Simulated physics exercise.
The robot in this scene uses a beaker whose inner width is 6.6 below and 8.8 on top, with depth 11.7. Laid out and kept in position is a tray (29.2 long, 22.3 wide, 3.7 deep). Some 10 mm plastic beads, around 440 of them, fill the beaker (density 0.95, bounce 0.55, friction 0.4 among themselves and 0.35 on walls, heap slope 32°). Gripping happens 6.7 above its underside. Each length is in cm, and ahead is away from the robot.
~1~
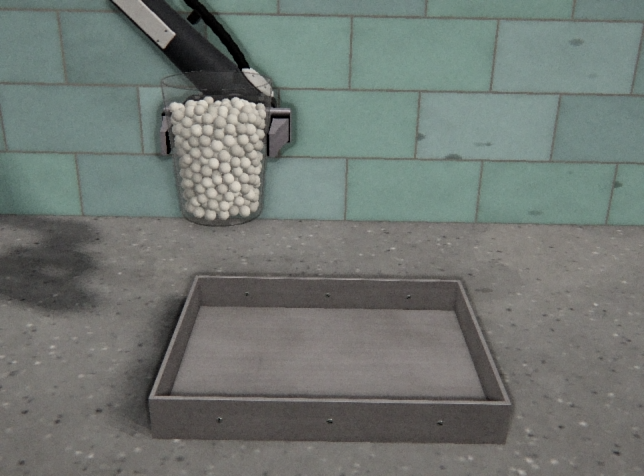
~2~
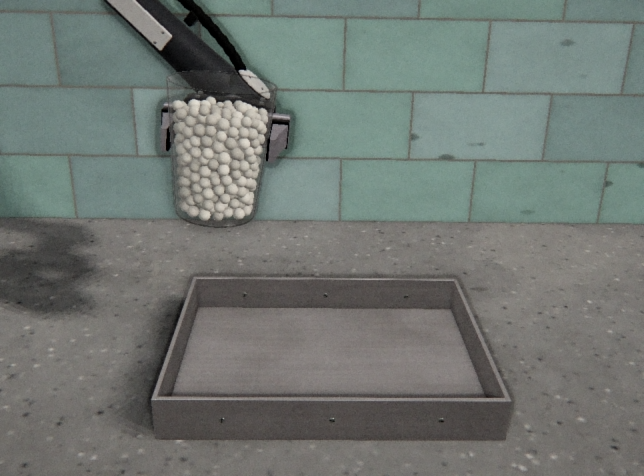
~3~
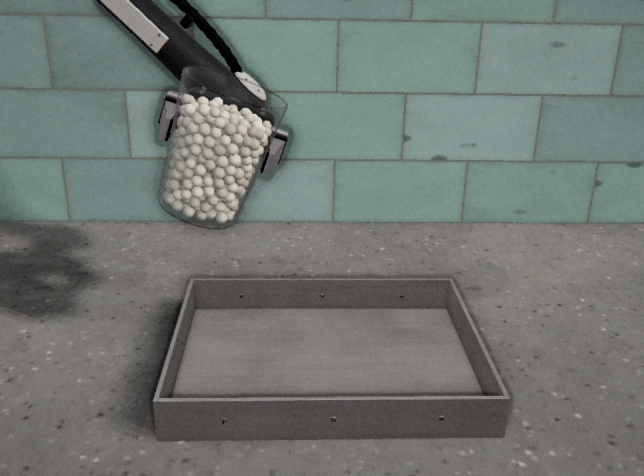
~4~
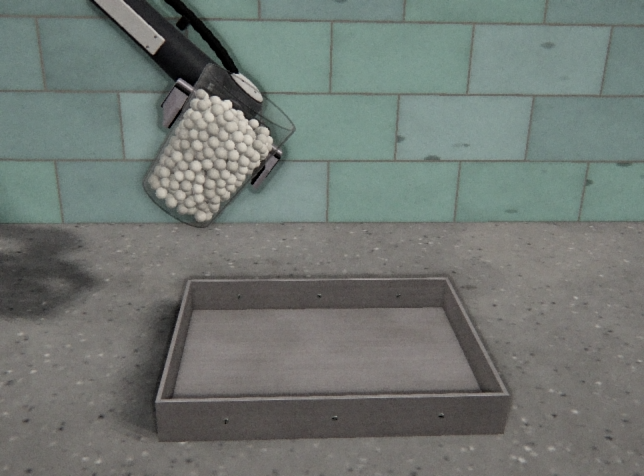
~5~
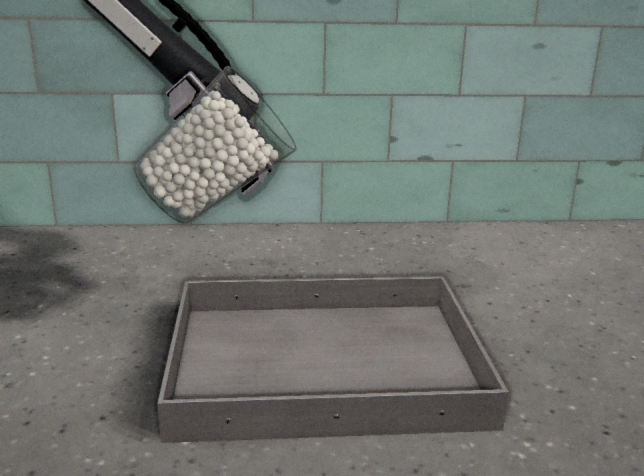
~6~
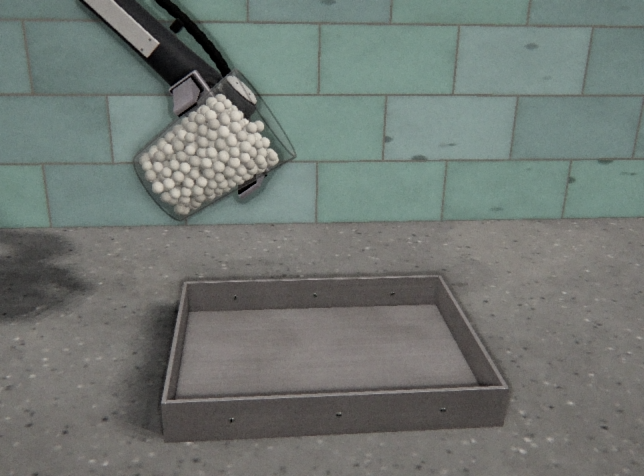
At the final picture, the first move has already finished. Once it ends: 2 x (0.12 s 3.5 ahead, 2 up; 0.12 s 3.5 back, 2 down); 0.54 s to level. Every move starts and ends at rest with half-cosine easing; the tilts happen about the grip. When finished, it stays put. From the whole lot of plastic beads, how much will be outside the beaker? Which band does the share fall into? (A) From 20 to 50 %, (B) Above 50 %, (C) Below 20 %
From 20 to 50 % (A).
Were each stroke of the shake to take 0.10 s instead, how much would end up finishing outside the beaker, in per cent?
I'd expect close to 40 in a hundred.
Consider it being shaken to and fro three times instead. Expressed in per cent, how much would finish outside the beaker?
That change gives some 40 percent.
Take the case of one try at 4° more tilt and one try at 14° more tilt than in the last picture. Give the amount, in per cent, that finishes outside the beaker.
35 and 55 %.
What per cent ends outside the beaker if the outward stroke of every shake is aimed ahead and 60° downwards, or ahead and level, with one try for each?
Roughly 0 per cent, then 20 per cent.
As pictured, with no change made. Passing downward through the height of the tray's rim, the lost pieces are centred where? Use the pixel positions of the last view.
They come through centred close to (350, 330).
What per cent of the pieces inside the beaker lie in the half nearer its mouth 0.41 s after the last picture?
I'd say close to 60 per cent.
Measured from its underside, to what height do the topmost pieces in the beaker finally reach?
Around 10.0 cm up.
Then, 0.41 s on, tilted 55° forward, highest piece 27 above the table; 360 in the beaker, 80 in the tray, 5 in flight or on a rim.
Then, 0.82 s on, tilted 17° forward, highest piece 27 above the table; 306 in the beaker, 132 in the tray, 7 on the table or floor.
Then, 1.22 s on, level, highest piece 26 above the table; 306 in the beaker, 132 in the tray, 7 on the table or floor.
Then, 2.27 s on, level, highest piece 26 above the table; 306 in the beaker, 132 in the tray, 7 on the table or floor.
In the end, 306 in the beaker, 132 in the tray, 7 on the table or floor. That is 31 % outside the beaker.
